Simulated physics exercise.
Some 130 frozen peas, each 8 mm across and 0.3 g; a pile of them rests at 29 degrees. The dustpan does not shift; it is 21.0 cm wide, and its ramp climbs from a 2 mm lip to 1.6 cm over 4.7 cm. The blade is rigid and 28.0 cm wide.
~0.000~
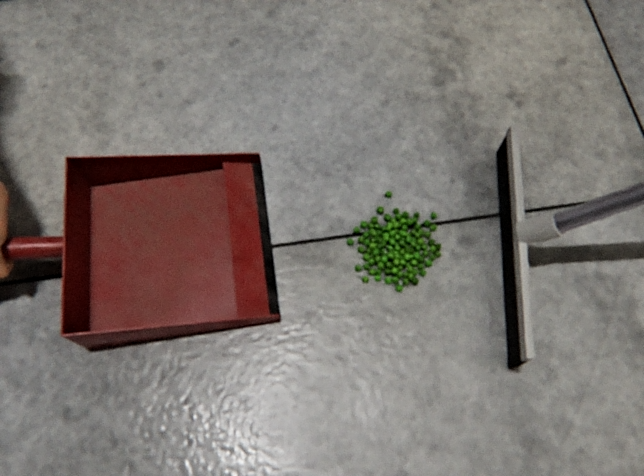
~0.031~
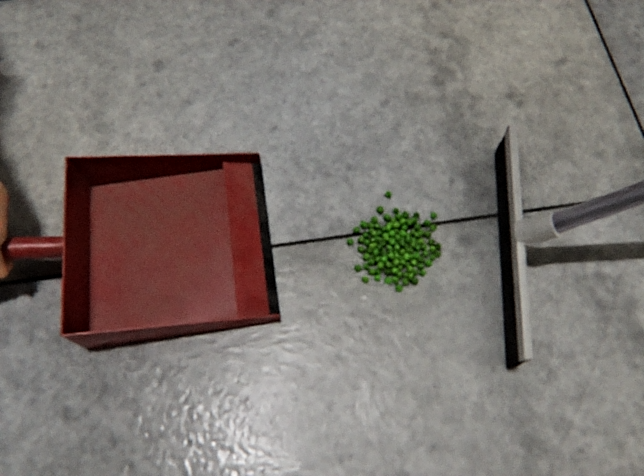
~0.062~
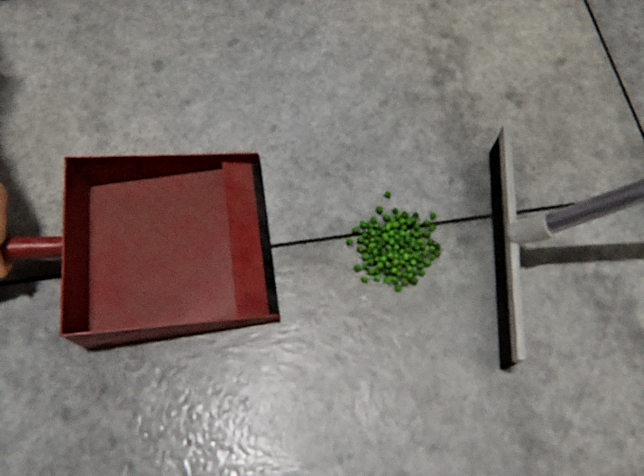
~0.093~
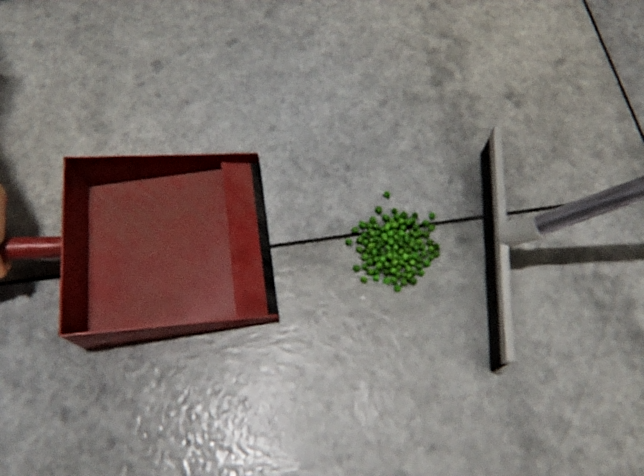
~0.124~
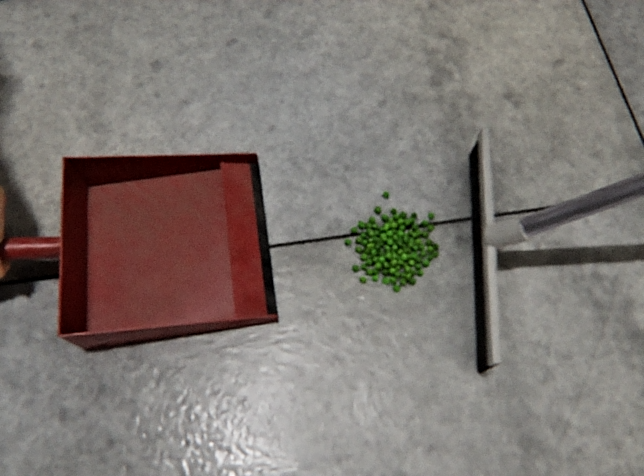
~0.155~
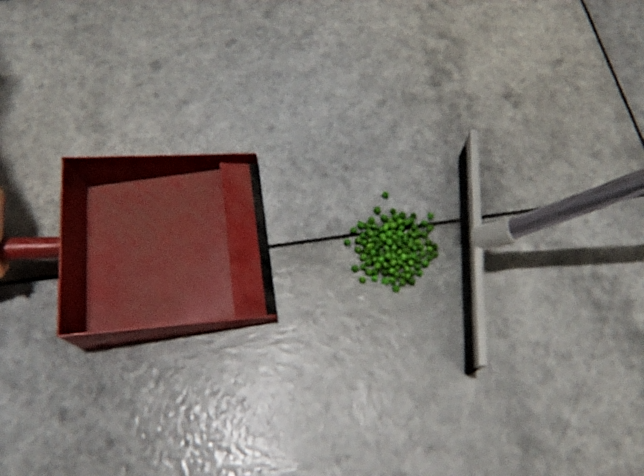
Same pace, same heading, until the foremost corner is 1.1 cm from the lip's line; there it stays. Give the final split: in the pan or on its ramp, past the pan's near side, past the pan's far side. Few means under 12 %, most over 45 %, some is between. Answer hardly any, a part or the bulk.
Pan hardly any, near side hardly any, far side hardly any.
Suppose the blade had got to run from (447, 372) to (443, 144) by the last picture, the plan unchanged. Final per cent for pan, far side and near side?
Pan 25, far 5, near 5.
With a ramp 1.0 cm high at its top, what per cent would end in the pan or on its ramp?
Then about 10 per cent.
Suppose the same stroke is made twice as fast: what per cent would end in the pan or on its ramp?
It would be near 30 per cent.
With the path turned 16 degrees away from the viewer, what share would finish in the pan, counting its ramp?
Then about 5 per cent.
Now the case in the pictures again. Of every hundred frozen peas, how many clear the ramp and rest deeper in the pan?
About 0 per cent.
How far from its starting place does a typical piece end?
Some 14 cm.
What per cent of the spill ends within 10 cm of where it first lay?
Some 0 per cent.
Then, at 0.37 s, middle of the blade 14 cm from the lip; 0 % over the lip, far side 0 %, near side 0 %.
Then, at 0.52 s, middle of the blade 7 cm from the lip; 0 % over the lip, far side 0 %, near side 5 %.
Then, at 0.79 s, middle of the blade 4 cm from the lip; 5 % over the lip, far side 0 %, near side 5 %.
By 1.3 s all is still; pan 5 %, near side 5 %, far side 0 %, in front of the lip or behind the blade 85 %.
